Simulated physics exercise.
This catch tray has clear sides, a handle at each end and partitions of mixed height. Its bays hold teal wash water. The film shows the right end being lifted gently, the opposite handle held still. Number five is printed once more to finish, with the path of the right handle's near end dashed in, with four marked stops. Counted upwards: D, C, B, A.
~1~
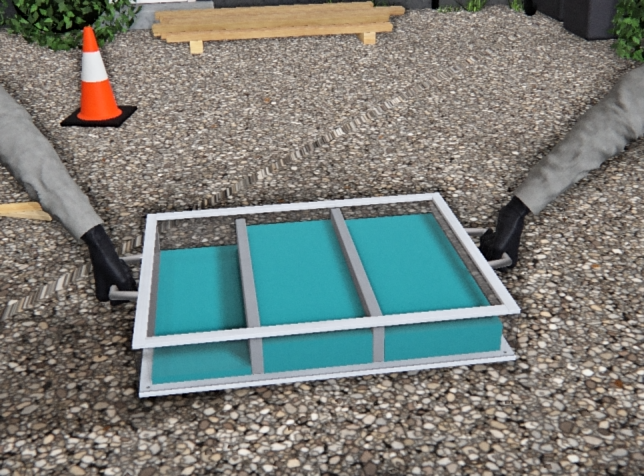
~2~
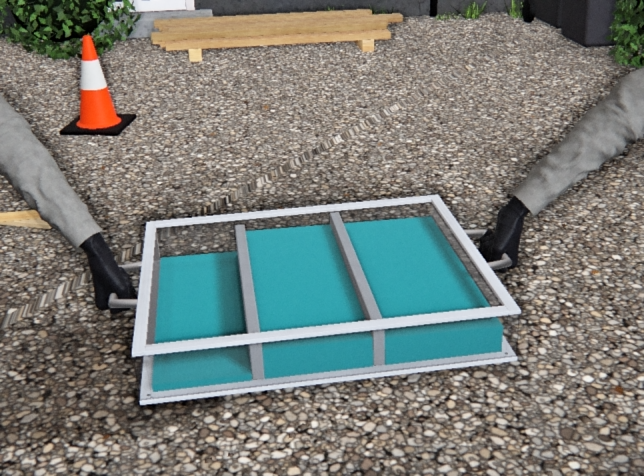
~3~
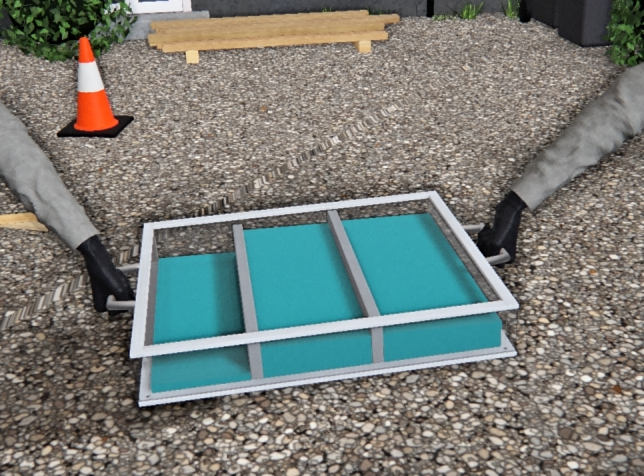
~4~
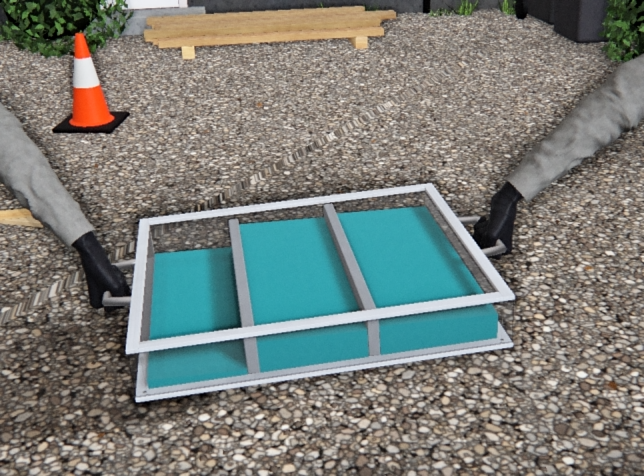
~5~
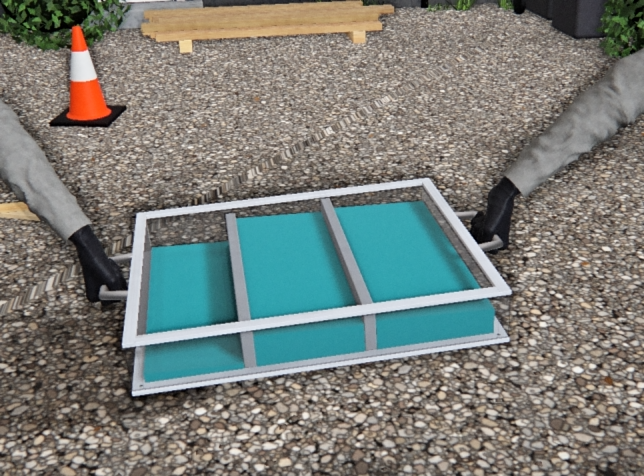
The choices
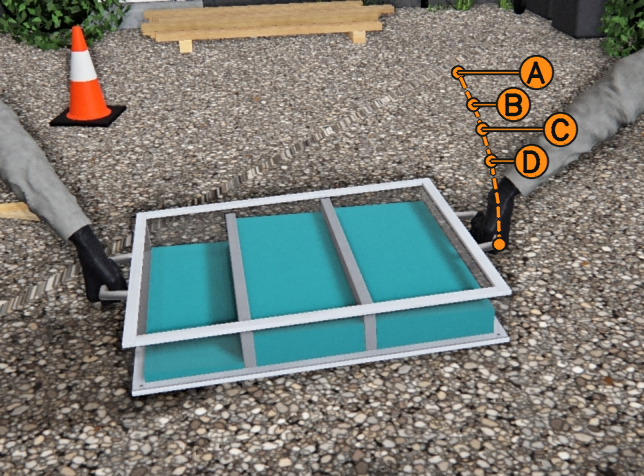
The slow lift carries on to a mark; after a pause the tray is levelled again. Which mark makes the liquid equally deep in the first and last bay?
The answer is stop C.
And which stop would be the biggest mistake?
A it is.
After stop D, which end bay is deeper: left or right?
The right end bay.
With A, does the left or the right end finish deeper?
The left one.
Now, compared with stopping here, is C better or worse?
Stop C is better.
On the marked copy, A at (458, 72); B at (473, 104); C at (482, 129); D at (491, 161).
If A is chosen, the left end bay stands much deeper than the other; about 23 % goes over the rim.
If B is chosen, the left end bay stands much deeper than the other; about 5 % goes over the rim.
If C is chosen, the two end bays stand about equally deep; nothing spills.
If D is chosen, the right end bay stands much deeper than the other; nothing spills.
